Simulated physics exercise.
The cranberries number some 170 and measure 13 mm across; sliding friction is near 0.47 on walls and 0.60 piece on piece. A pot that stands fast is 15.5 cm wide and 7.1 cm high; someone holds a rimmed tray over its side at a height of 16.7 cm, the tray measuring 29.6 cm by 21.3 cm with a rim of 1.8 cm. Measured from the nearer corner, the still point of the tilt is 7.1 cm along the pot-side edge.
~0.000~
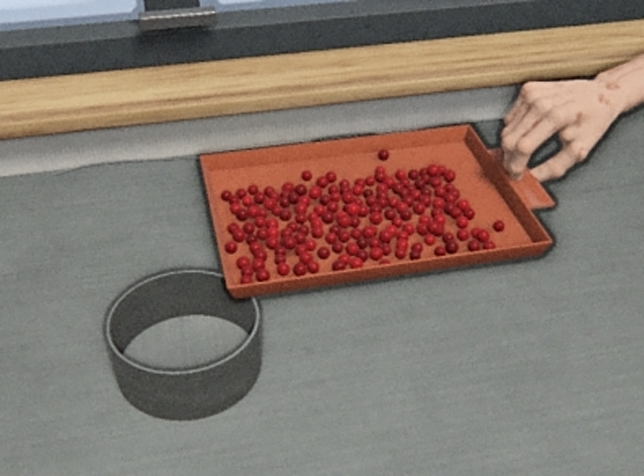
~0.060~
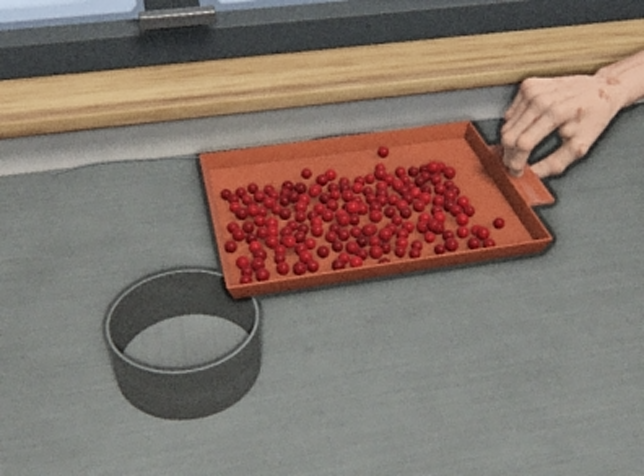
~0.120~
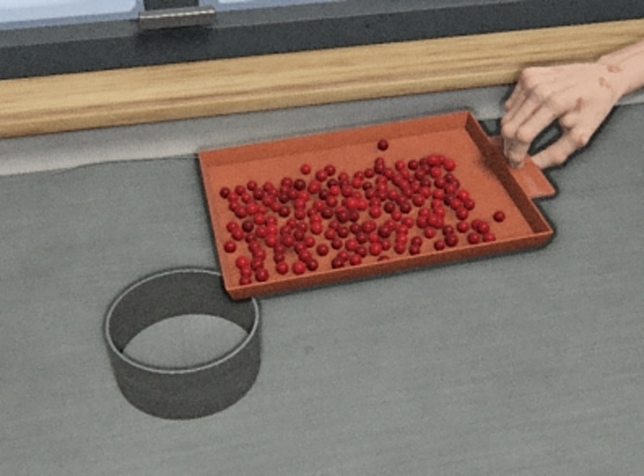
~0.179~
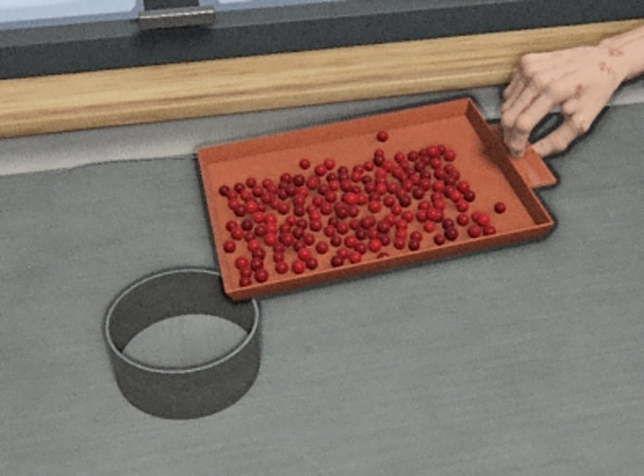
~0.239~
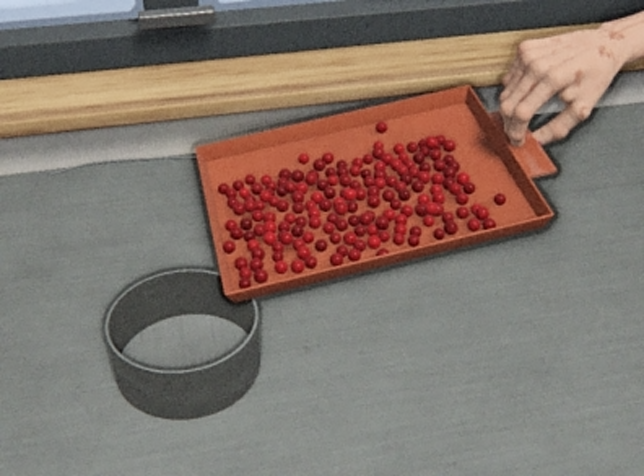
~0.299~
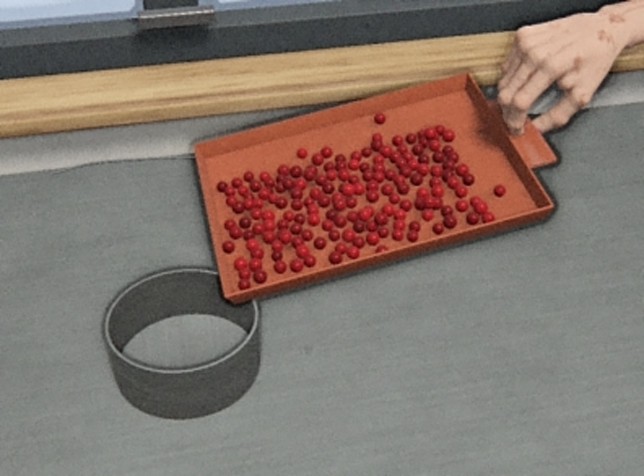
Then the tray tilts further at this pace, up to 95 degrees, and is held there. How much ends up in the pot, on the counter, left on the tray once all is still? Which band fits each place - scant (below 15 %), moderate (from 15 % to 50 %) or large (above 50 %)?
Pot - moderate; counter - large; left on the tray - scant.
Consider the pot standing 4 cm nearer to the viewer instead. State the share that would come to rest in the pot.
Result after the change: About 75 in a hundred.
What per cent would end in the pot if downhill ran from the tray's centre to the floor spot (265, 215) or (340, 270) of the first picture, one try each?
About 60 per cent on the first try and 5 per cent on the second.
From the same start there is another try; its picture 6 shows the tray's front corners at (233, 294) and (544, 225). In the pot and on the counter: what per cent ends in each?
Pot 10, counter 90.
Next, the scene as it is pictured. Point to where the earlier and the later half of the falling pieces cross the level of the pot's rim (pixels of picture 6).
(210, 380) or so first, later (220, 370).
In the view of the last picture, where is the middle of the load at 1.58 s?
Roughly pixel (260, 208).
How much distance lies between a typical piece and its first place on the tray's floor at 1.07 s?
Displacement on the tray: Roughly 4 cm.
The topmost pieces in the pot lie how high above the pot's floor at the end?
Roughly 2.5 centimetres.
After 1.07 s, tilt 51 degrees; the tray holds 100 %, the pot 0 %.
After 1.58 s, tilt 76 degrees; the tray holds 95 %, the pot 0 %.
After 2.16 s, tilt 95 degrees; the tray holds 0 %, the pot 30 %.
At rest (2.9 s), pot 30 %, counter 70 %, tray 0 %.
